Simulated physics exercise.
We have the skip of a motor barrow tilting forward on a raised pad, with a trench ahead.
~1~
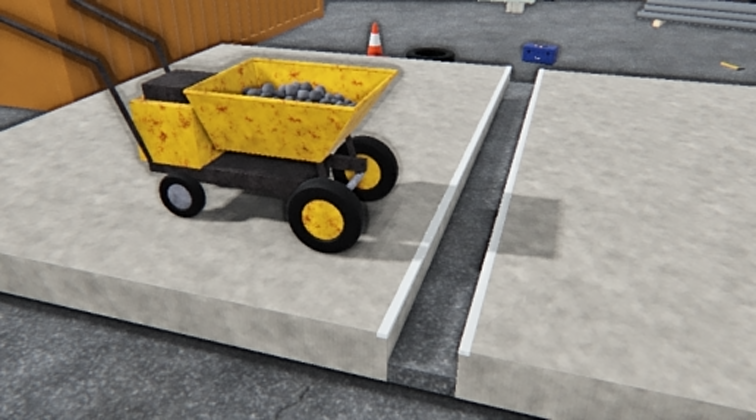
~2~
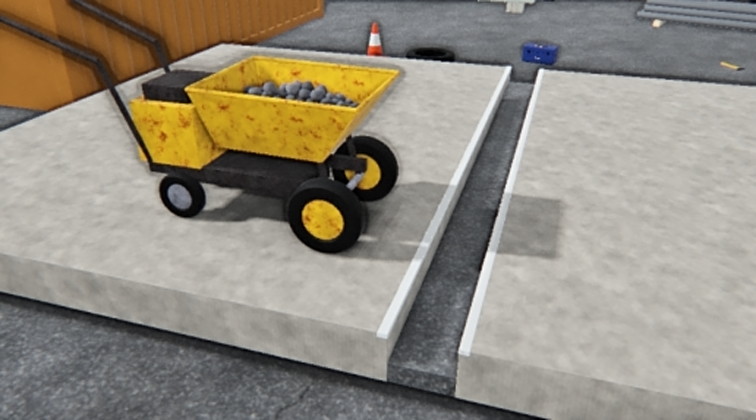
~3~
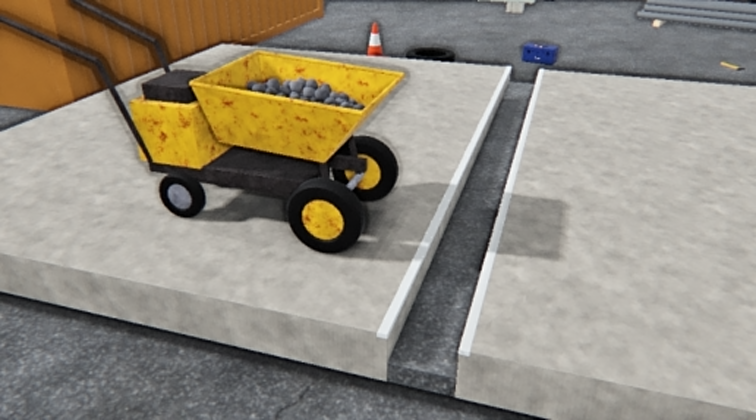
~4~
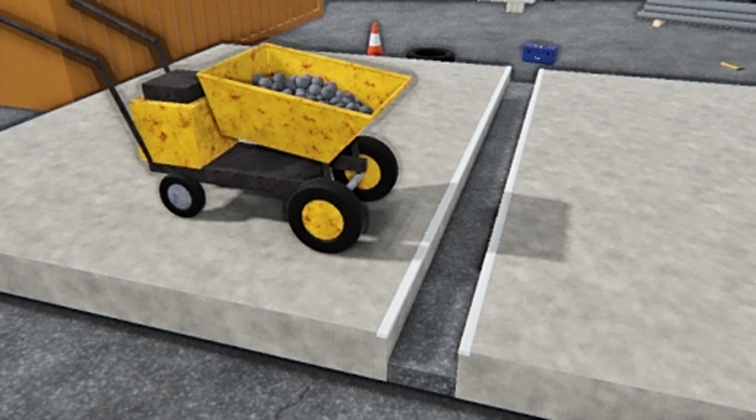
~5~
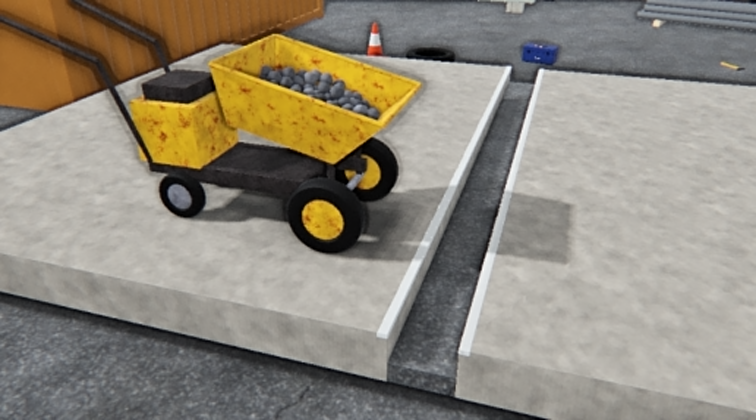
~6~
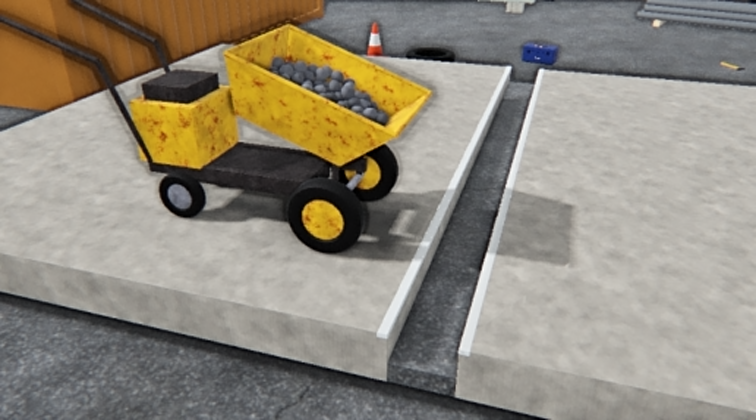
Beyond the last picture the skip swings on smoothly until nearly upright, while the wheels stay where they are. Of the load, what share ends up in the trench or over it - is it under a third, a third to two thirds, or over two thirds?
Partly in, a third to two thirds.
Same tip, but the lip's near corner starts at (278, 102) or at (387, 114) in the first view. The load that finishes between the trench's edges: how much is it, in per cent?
60 and 10 in a hundred, in that order.
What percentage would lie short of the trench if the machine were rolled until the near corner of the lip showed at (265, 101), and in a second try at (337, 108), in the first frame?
First spot 50 per cent, second spot 0 per cent.
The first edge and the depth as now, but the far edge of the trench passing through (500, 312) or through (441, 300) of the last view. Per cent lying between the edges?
Close to 90 per cent in the first, close to 10 per cent in the second.
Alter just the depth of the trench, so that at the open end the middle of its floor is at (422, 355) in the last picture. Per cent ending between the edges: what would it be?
About 50 per cent.
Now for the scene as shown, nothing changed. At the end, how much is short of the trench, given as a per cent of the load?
I'd put it at some 0 per cent of the load.
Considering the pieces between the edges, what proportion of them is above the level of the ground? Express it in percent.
Estimate: Around 0 %.
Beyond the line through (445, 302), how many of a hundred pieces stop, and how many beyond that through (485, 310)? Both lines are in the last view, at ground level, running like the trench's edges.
Respectively 70 and 40 percent.
Shortly afterwards, skip tipped steeply; the whole lot in the skip.
Next, skip tipped right over; the bulk in the skip; a little in or heaped over the trench; a little beyond it; only a few falling.
Some moments later, skip tipped right over; a little in the skip; near half in or heaped over the trench; near a third beyond it.
In the end, skip tipped right over; near half in or heaped over the trench; near half beyond it.
